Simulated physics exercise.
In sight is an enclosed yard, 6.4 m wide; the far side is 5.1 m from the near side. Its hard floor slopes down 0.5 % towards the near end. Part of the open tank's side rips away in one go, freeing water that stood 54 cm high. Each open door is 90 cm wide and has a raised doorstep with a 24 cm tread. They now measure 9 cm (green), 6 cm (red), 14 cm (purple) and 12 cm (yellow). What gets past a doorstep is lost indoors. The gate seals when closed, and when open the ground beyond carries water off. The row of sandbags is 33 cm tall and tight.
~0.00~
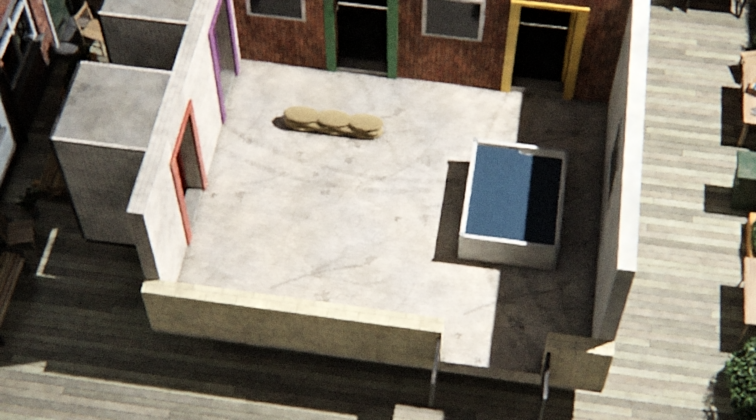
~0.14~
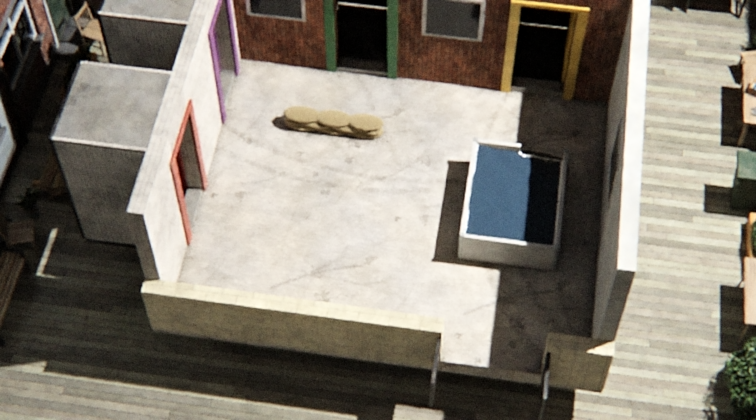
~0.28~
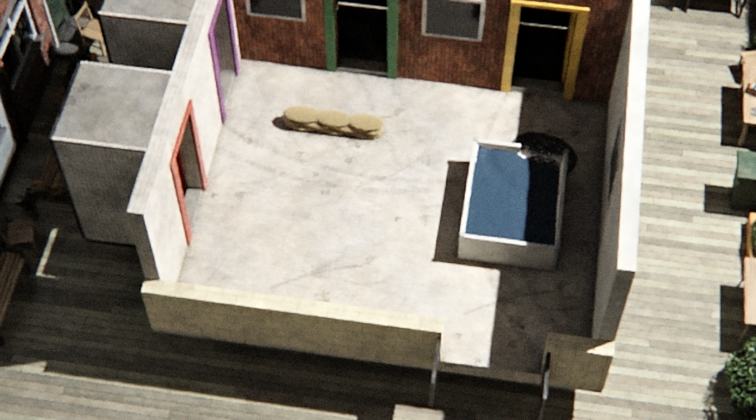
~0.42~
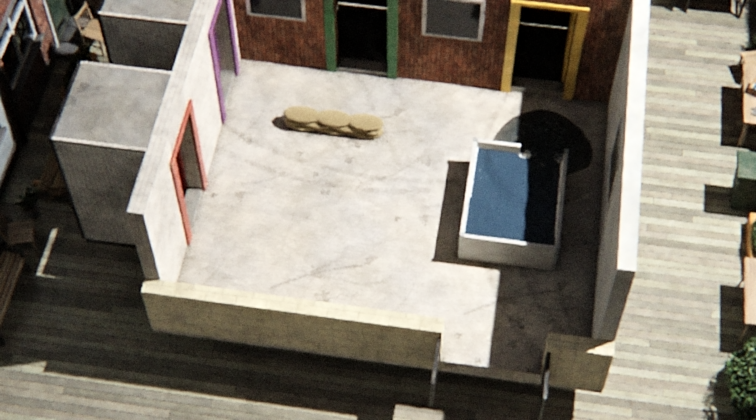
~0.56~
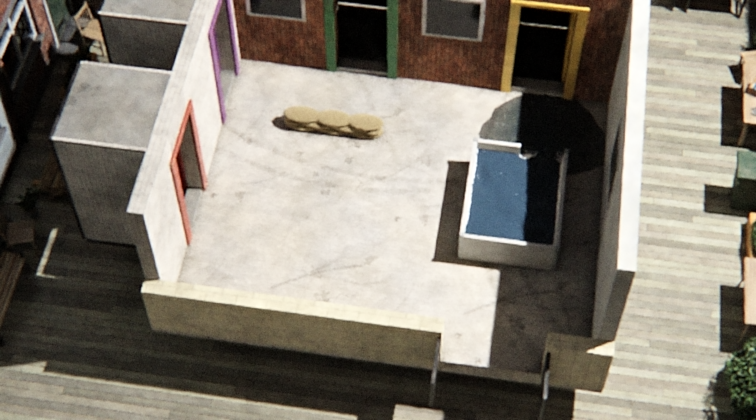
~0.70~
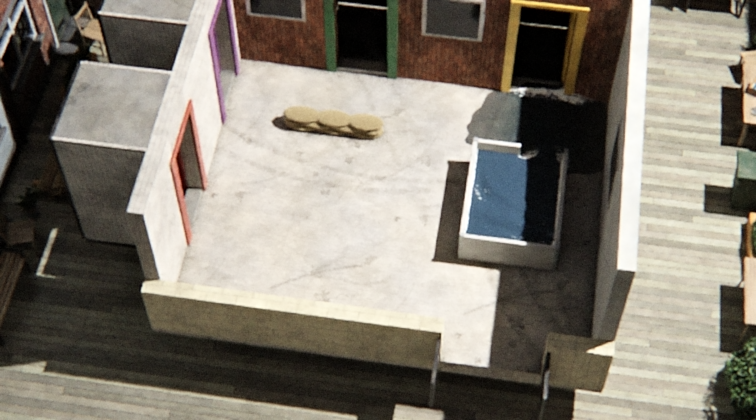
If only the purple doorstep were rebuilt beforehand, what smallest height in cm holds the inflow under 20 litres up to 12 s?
About 8 cm.
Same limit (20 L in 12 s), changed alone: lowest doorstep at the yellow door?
About 22 cm at yellow.
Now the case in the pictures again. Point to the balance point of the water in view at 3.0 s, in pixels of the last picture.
Around (513, 170).
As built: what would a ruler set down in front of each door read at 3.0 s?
In cm: Green 3, red 0, purple 0, yellow 20.
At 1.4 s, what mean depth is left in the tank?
About 39 cm.
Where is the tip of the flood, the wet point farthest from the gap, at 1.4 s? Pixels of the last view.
Around (425, 83).
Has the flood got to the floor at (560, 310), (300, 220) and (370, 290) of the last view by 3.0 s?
In that order: Still dry, still dry, not reached.
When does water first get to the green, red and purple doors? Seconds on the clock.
Arrival: Green 2.0 s, red 6.0 s, purple 3.8 s.
After 1.4 s water covers 10 % of the floor, deepest (35 cm) near (603, 112); it has not reached the purple door.
After 3.0 s water covers 25 % of the floor, deepest (20 cm) near (530, 95); it has not reached the purple door.
After 12.0 s water covers 85 % of the floor, deepest (6 cm) near (216, 315); 5 cm at the purple door, 0 litres in over its 14 cm doorstep.
At the purple door as built, the water arrived by 3.9 s and peaked near 13 cm at 4.4 s.
With a doorstep of 6.5 cm, 37 litres would have come in within the 12 s; with 9 cm, 11 litres. So under 20 litres takes about 8 cm.
